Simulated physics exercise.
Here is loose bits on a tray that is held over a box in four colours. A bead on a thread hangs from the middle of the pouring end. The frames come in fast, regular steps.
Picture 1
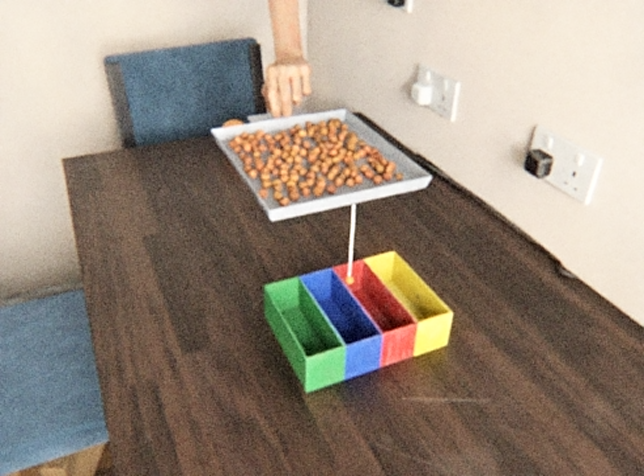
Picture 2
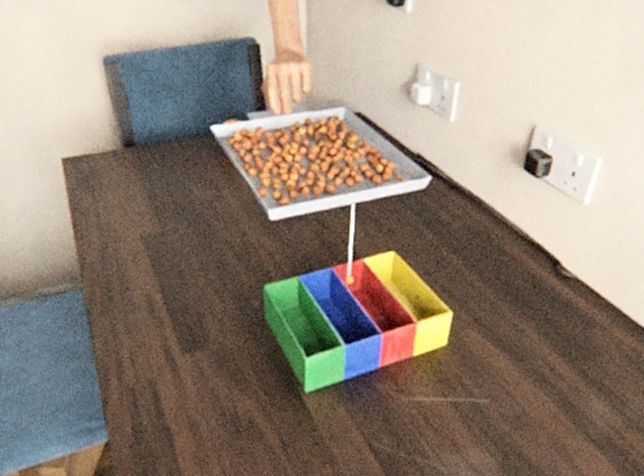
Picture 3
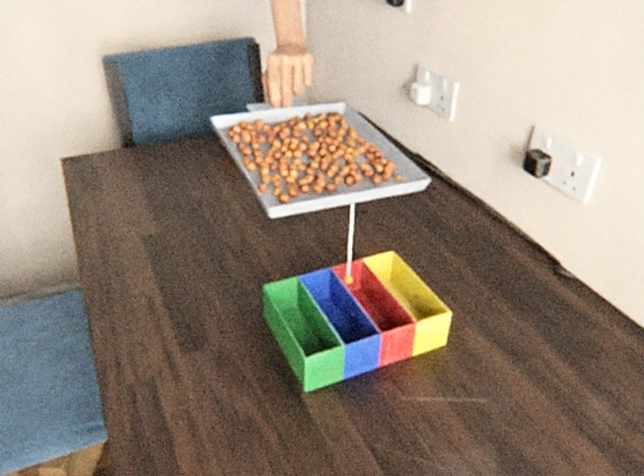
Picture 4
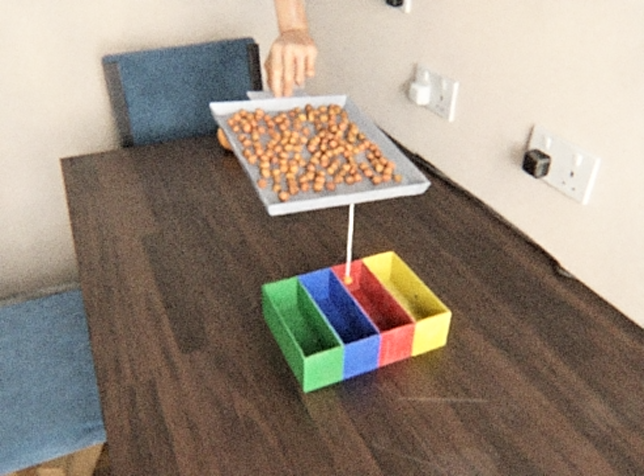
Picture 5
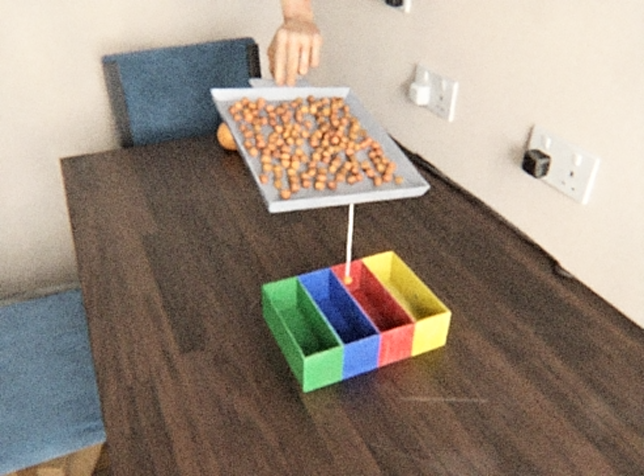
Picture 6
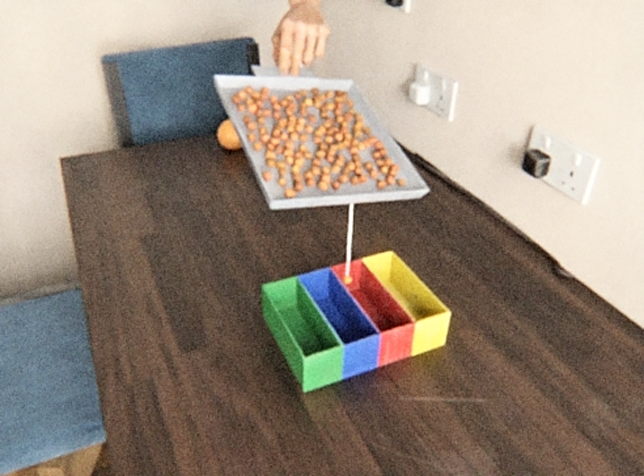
A hand slowly raised the back of a gray tray of hazelnuts, tilting it toward its front right corner, while the green, blue, red and yellow box stayed still on the table below.
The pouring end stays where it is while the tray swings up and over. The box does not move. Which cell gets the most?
The yellow one ends fullest.
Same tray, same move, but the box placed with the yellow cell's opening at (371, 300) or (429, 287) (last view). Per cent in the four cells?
In turn 10 and 90 in a hundred.
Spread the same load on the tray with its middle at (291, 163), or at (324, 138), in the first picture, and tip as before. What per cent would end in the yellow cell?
First some 40, then 50 per cent.
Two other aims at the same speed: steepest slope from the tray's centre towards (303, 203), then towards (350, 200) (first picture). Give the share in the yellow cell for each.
Near 0 % and 30 %.
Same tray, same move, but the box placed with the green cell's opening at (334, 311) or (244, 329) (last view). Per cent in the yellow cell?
In turn 50 and 0 in a hundred.
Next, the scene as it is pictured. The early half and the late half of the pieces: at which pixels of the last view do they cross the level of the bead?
Early half (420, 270), late half (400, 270).
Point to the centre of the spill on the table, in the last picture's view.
Around (479, 312).
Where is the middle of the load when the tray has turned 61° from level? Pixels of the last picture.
At about (380, 162).
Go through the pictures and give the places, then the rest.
The first picture shows corners of the pouring end at (272, 208) and (426, 176), level; middle of the load at (312, 159), hazelnuts; bead on its thread at (349, 280); green cell at (326, 366); blue cell at (363, 354); red cell at (399, 342); yellow cell at (433, 331).
The second picture shows corners of the pouring end at (271, 207) and (426, 176), level; middle of the load at (311, 157).
The third picture shows corners of the pouring end at (271, 205) and (426, 178), tipped barely, lowest at the right corner; middle of the load at (311, 153).
The fourth picture shows corners of the pouring end at (272, 203) and (425, 182), tipped a little, lowest at the right corner; middle of the load at (312, 144).
The fifth picture shows corners of the pouring end at (273, 201) and (425, 185), tipped a little, lowest at the right corner; middle of the load at (314, 138).
The sixth picture shows corners of the pouring end at (275, 198) and (424, 188), tipped clearly, lowest at the right corner; middle of the load at (317, 139), about a quarter on the move; green cell at (323, 366); blue cell at (361, 353); red cell at (397, 342); yellow cell at (431, 330).
Soon after the last picture, tray tipped steeply; nearly all on the tray; a small part falling or outside the box.
A little later, tray tipped right over; about a quarter on the tray; about a quarter in the yellow cell; a stray few in the red cell; about half falling or outside the box.
Later still, tray tipped past a quarter turn; about half in the yellow cell; a small part in the red cell; a stray few in the blue cell; about a third falling or outside the box.
At rest, tray tipped past a quarter turn; about half in the yellow cell; a small part in the red cell; a stray few in the blue cell; none in the green cell; about a third outside the box.
